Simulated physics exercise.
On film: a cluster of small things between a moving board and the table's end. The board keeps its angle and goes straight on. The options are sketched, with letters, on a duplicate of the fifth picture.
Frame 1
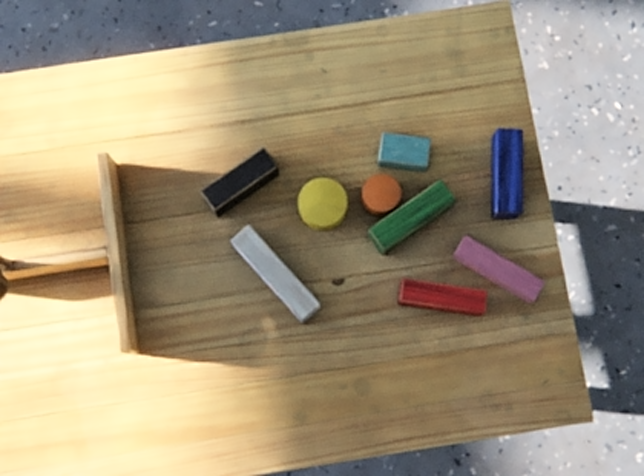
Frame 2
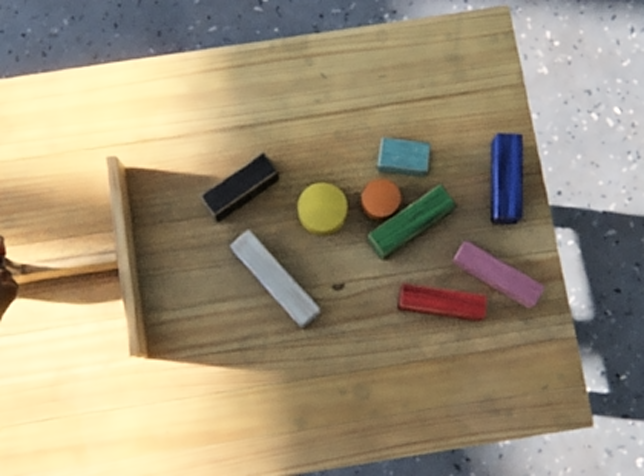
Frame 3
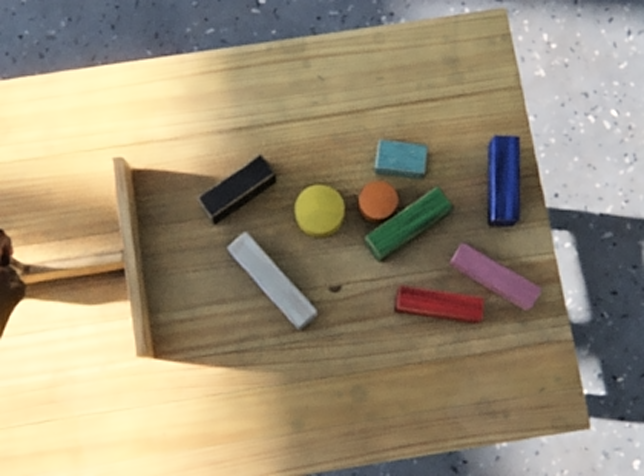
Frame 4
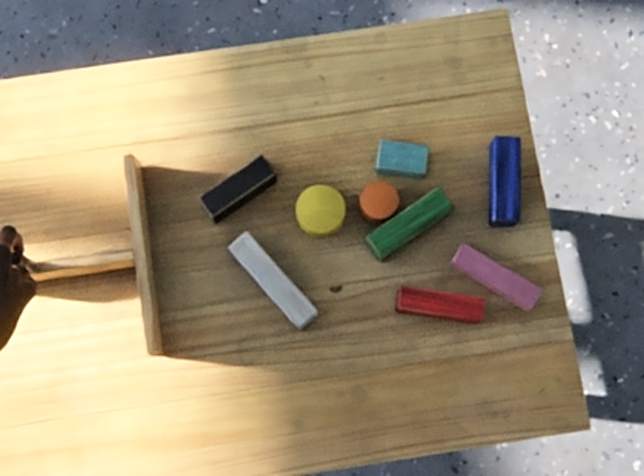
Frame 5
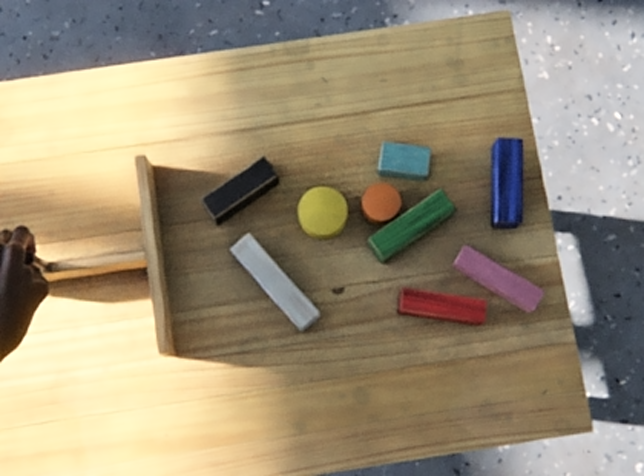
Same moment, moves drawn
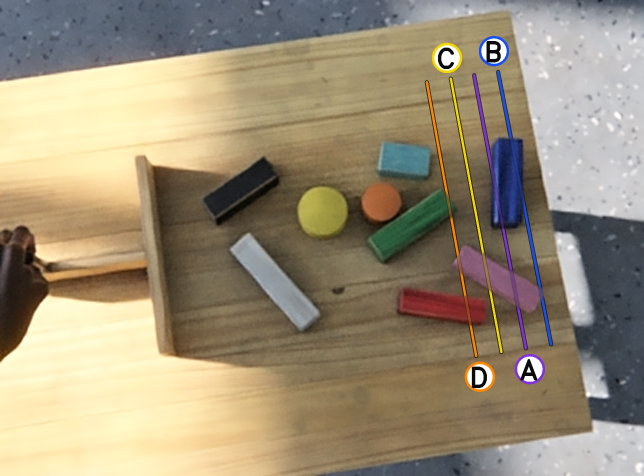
To begin with, a wooden board on a handle stands at the left of a table, with colourful sticks, a small teal block and two round pieces spread to its right. A dark hand at the left edge then pushes the board slowly rightward, narrowing the gap, while the pieces stay in place.
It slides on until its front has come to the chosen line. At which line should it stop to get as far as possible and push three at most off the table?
Stop at C.
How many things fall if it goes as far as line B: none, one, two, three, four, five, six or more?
By then, six or more.
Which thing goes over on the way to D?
The blue stick.
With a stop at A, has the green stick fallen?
Yes.
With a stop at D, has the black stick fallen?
No.
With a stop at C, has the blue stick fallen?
Yes.
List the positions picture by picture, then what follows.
Orange tin (381, 195); white stick (276, 274); yellow tin (323, 205), in the first frame.
Board (122, 254); blue stick (507, 179), in the second frame.
Board (129, 254); black stick (237, 189), in the third frame.
Board (140, 252); green stick (410, 224), in the fourth frame.
Board (151, 252); orange tin (381, 204); white stick (275, 283); yellow tin (323, 214), in the fifth frame.
On the marked copy, A at (499, 208); B at (524, 205); C at (475, 212); D at (451, 215).
With C. Early on, board (269, 235); black stick (303, 170); white stick (297, 282).
Further on, board (385, 217); blue stick (514, 183); orange tin (465, 182).
At the end, board (477, 204); blue stick over the edge; orange tin over the edge; two fallen.
As for the rest, A drops five; B drops seven; D is within the limit but short.
